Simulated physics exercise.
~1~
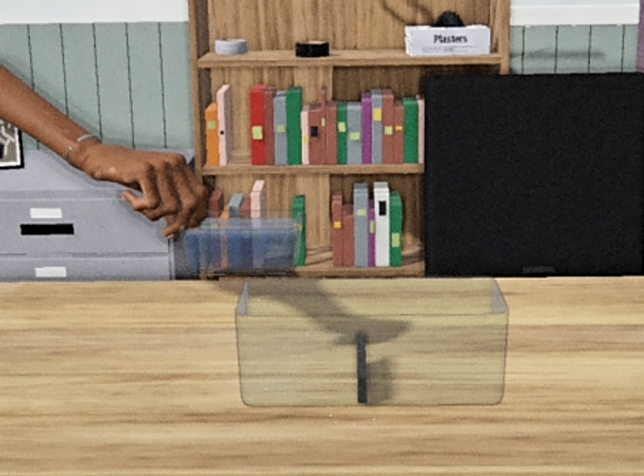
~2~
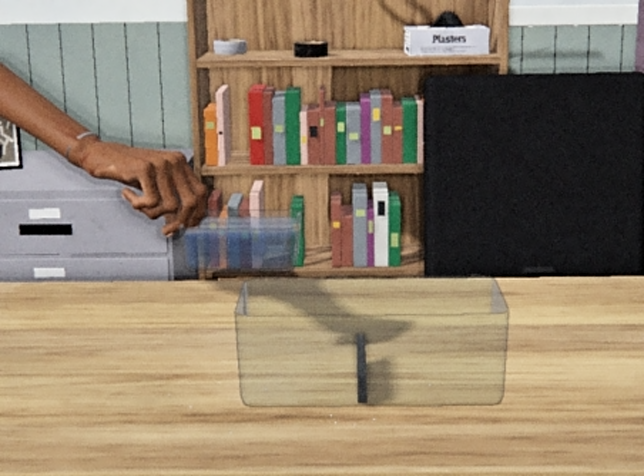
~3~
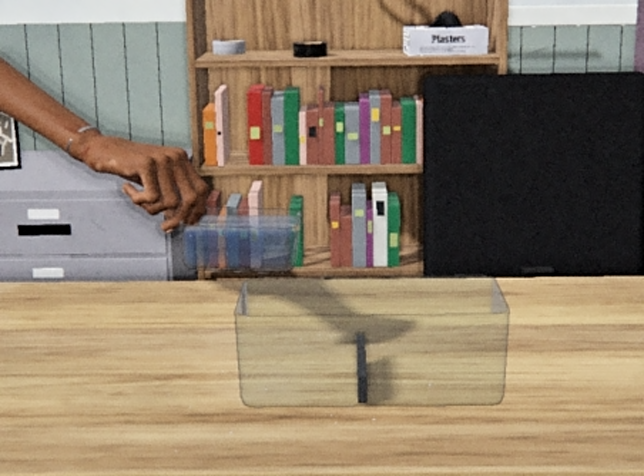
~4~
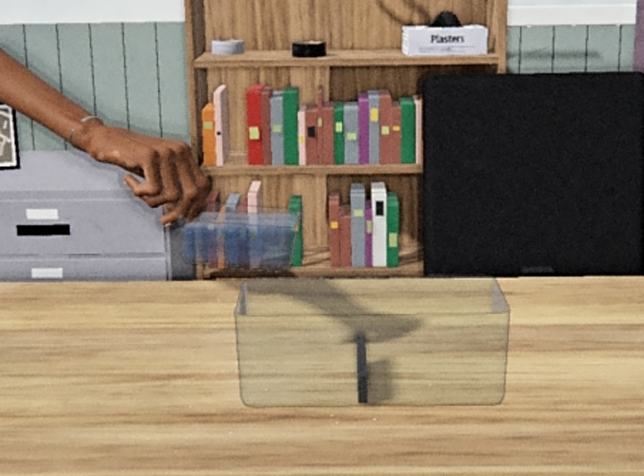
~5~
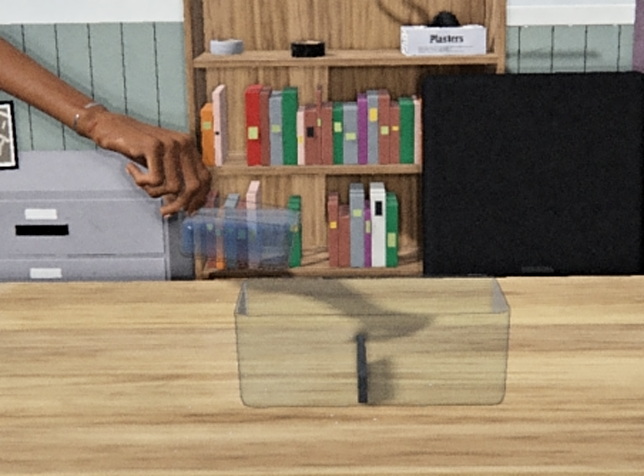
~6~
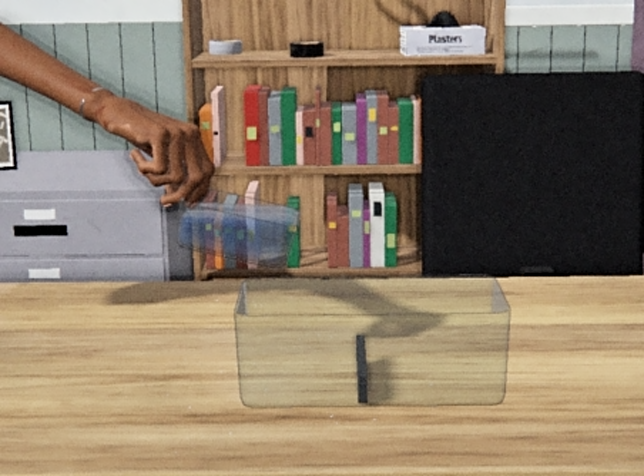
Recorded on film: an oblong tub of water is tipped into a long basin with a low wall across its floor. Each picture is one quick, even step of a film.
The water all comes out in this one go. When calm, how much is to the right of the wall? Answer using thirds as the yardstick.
Over two thirds of it.
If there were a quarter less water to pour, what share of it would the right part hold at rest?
I'd put it at some 75 %.
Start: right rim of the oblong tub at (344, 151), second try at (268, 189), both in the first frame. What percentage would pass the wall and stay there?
85 % and 65 %.
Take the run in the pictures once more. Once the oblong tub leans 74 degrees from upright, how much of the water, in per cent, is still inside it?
Remaining fraction: Approx. 35 %.
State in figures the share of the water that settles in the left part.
Close to 20 percent.
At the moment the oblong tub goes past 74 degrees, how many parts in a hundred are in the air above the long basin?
50 %.
A moment on, the oblong tub is tipped part way and 36 per cent is still to pour, 7 is left of the wall and 9 right of it.
Next, the oblong tub is tipped right over and 3 per cent is still to pour, 11 is left of the wall and 79 right of it.
Then the oblong tub is tipped right over and 0 per cent is still to pour, 20 is left of the wall and 79 right of it.
Later the oblong tub is tipped right over and 0 per cent is still to pour, 20 is left of the wall and 79 right of it.
Finally, 20 per cent lies left of the wall, 79 right of it and 1 outside.
